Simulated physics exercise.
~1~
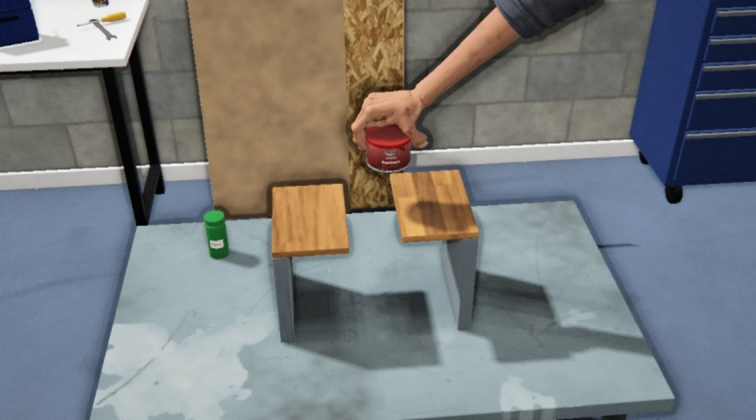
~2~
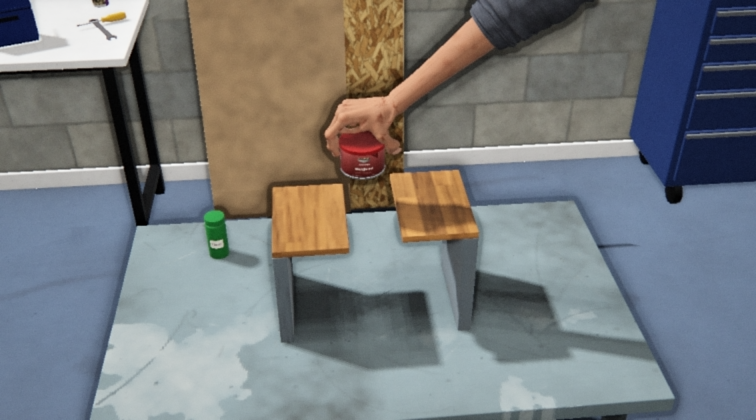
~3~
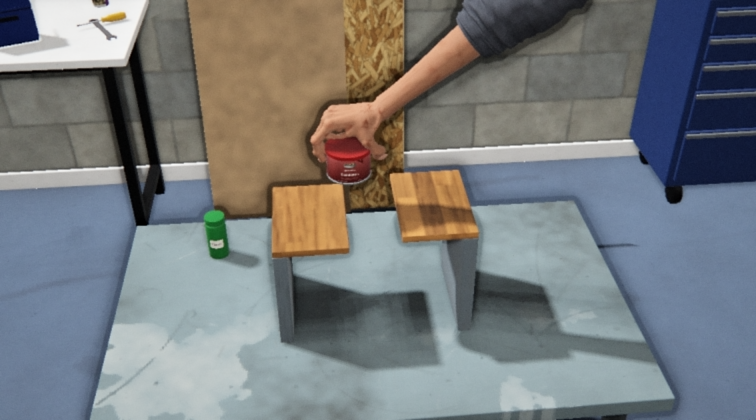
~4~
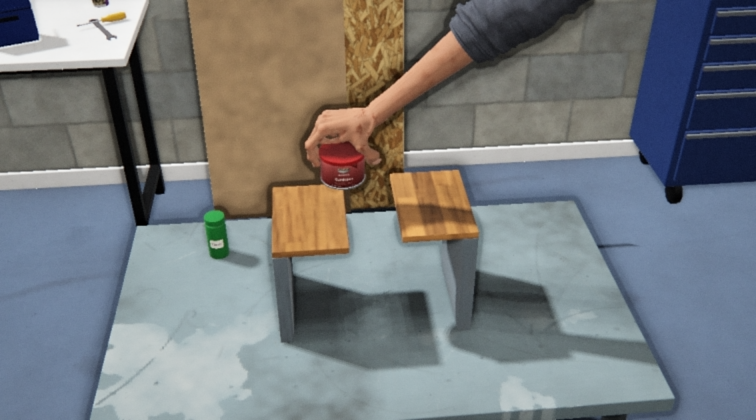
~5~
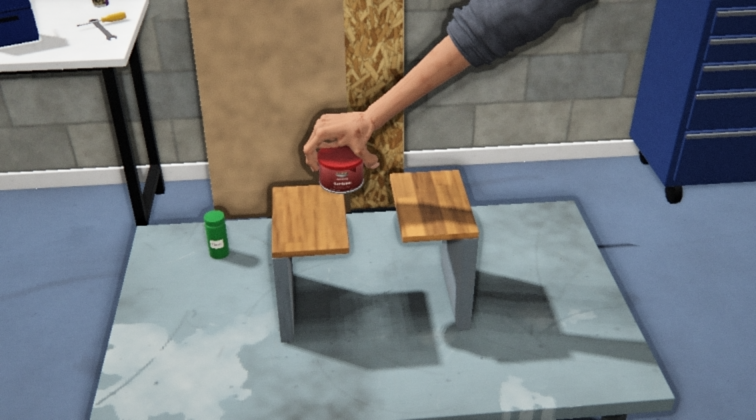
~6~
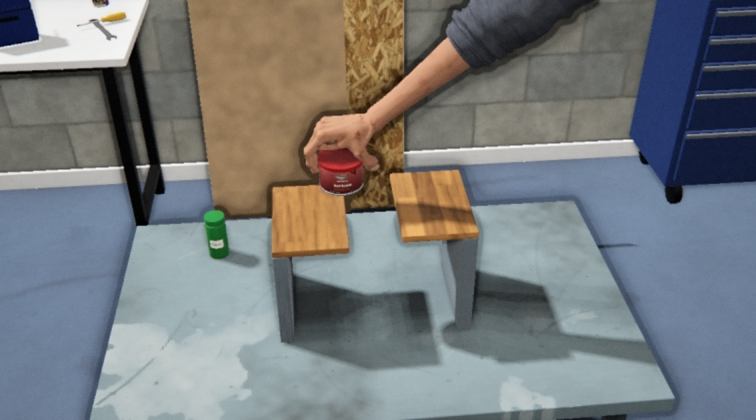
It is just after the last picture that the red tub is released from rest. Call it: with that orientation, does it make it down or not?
It does not make it down.
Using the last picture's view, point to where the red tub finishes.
Roughly (342, 201).
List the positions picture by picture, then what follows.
In the first frame, on its way; red tub (389, 147); green shaker (217, 235).
In the second frame, on its way; red tub (363, 154); green shaker (217, 235).
In the third frame, on its way; red tub (348, 159); green shaker (217, 235).
In the fourth frame, on its way; red tub (343, 164); green shaker (217, 235).
In the fifth frame, held still over the gap; red tub (341, 168); green shaker (217, 235).
In the sixth frame, held still over the gap; red tub (341, 170); green shaker (217, 235).
Then, 0.20 s after the last picture, red tub slid a little near (342, 190).
Then, 0.30 s after the last picture, red tub slid about its own width near (342, 201).
At rest, moved from the start, red tub; green shaker in place. Seen from the same camera at the end, red tub near (342, 201). The tub stays on top.
